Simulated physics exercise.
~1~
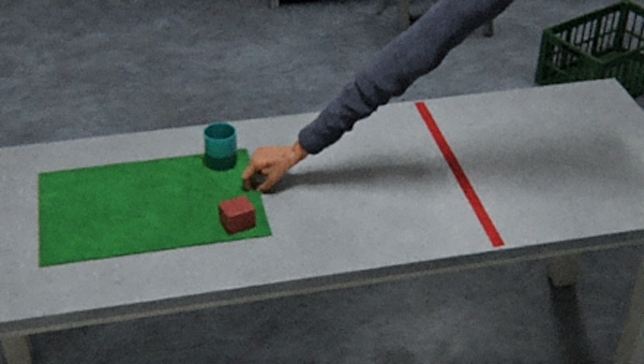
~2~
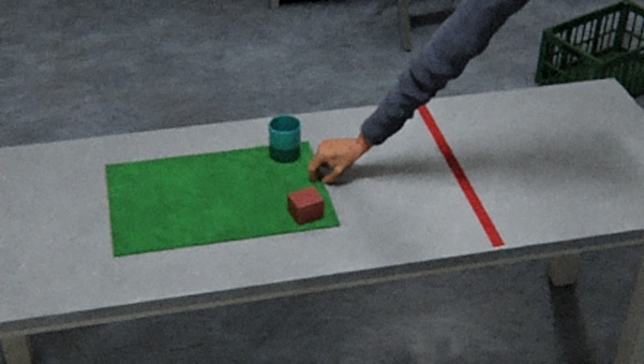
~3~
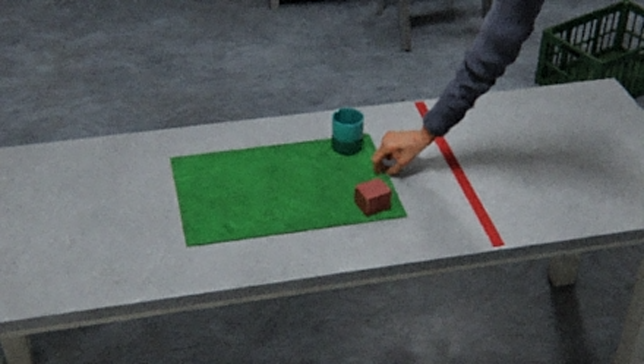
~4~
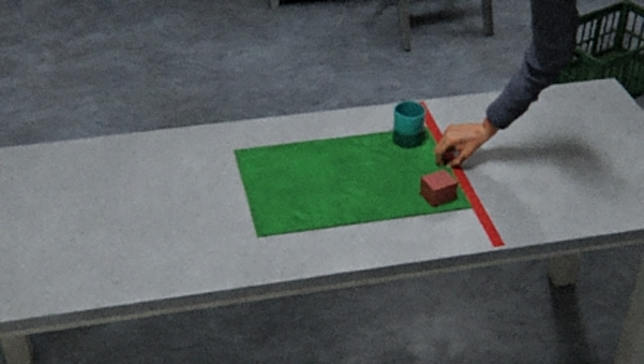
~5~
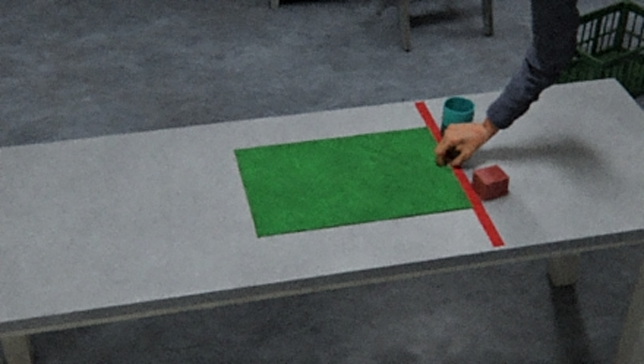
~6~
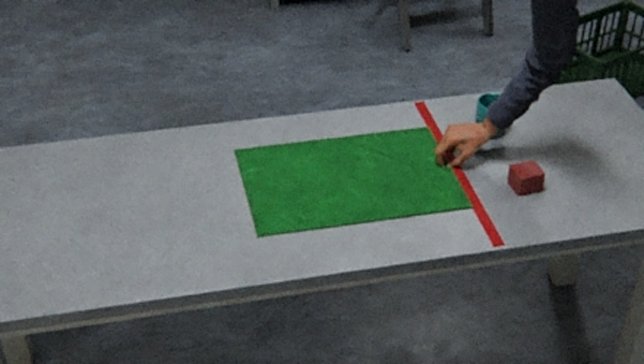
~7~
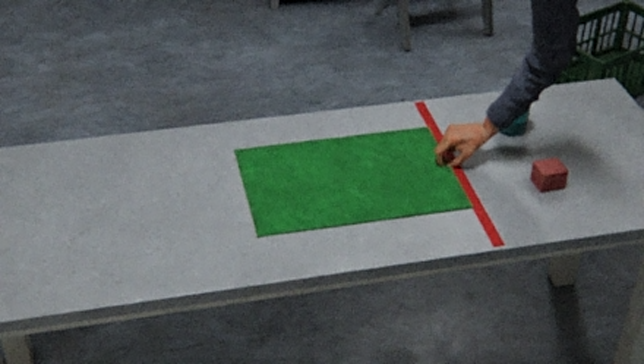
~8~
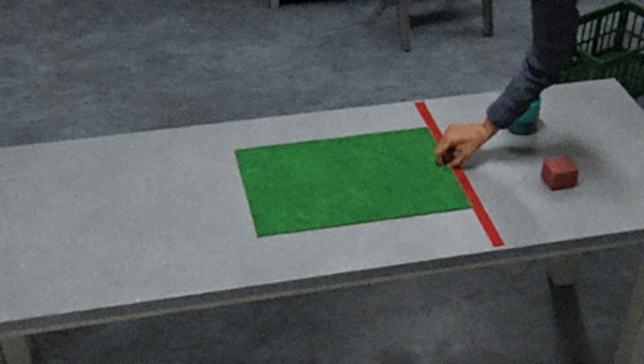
On a grey table, a hand drags a green cloth right to a red line and stops, the block and mug sliding off ahead.
